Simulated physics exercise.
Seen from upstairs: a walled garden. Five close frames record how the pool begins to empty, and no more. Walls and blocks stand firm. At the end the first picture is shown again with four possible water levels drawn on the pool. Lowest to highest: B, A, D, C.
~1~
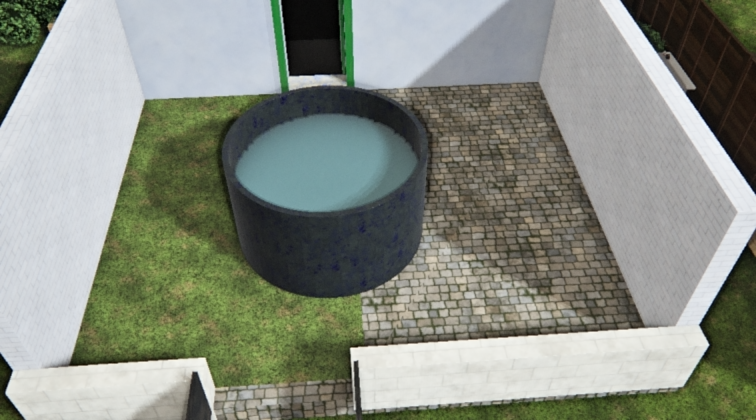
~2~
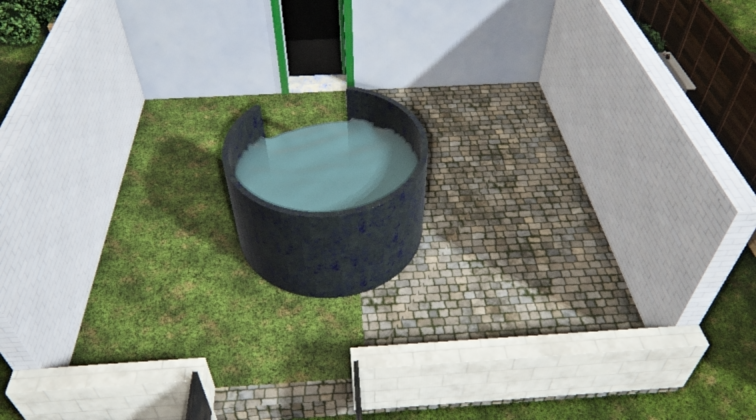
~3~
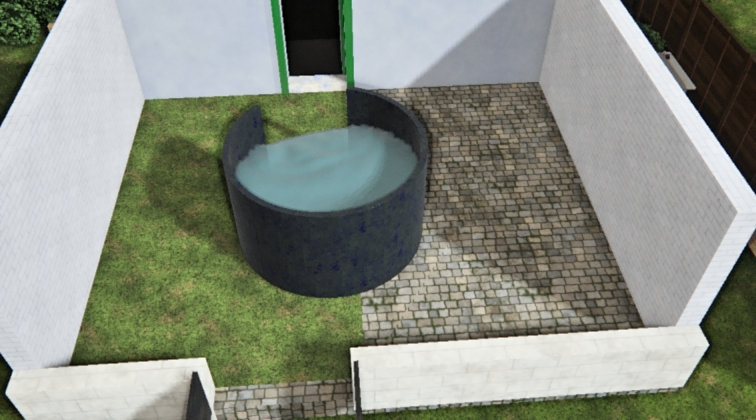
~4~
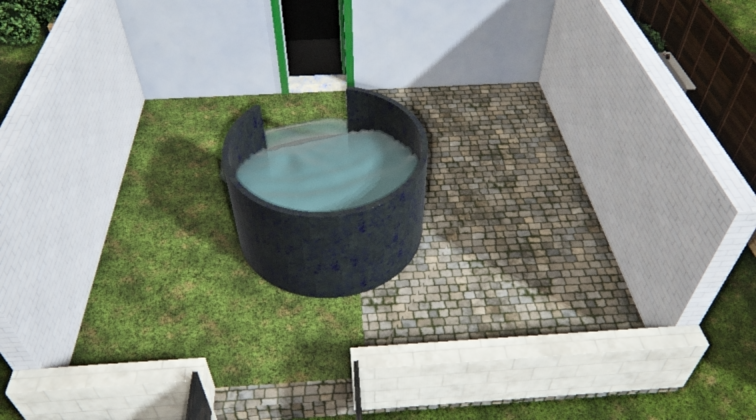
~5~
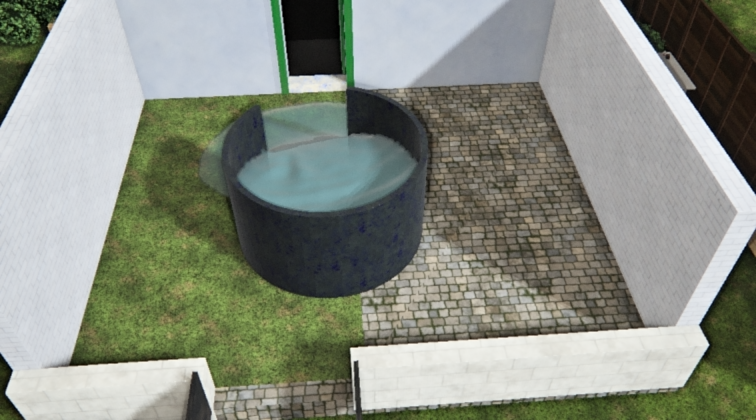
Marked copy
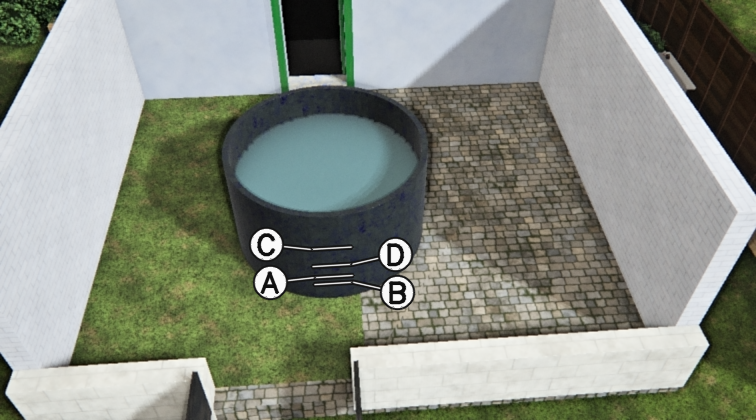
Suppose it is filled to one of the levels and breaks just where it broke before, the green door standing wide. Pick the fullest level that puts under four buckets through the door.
A will do.
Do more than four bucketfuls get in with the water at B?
No, that is safe.
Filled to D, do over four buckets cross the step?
Yes, it does.
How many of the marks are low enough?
Two.
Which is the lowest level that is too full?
It is D.
On the marked copy, A at (333, 276); B at (333, 283); C at (331, 248); D at (332, 265); from the bottom up B, A, D, C.
For level A, a splash gets over, under a bucket.
For level B, nothing gets over.
For level C, dozens of bucketfuls pour in.
For level D, about 9 bucketfuls get in.
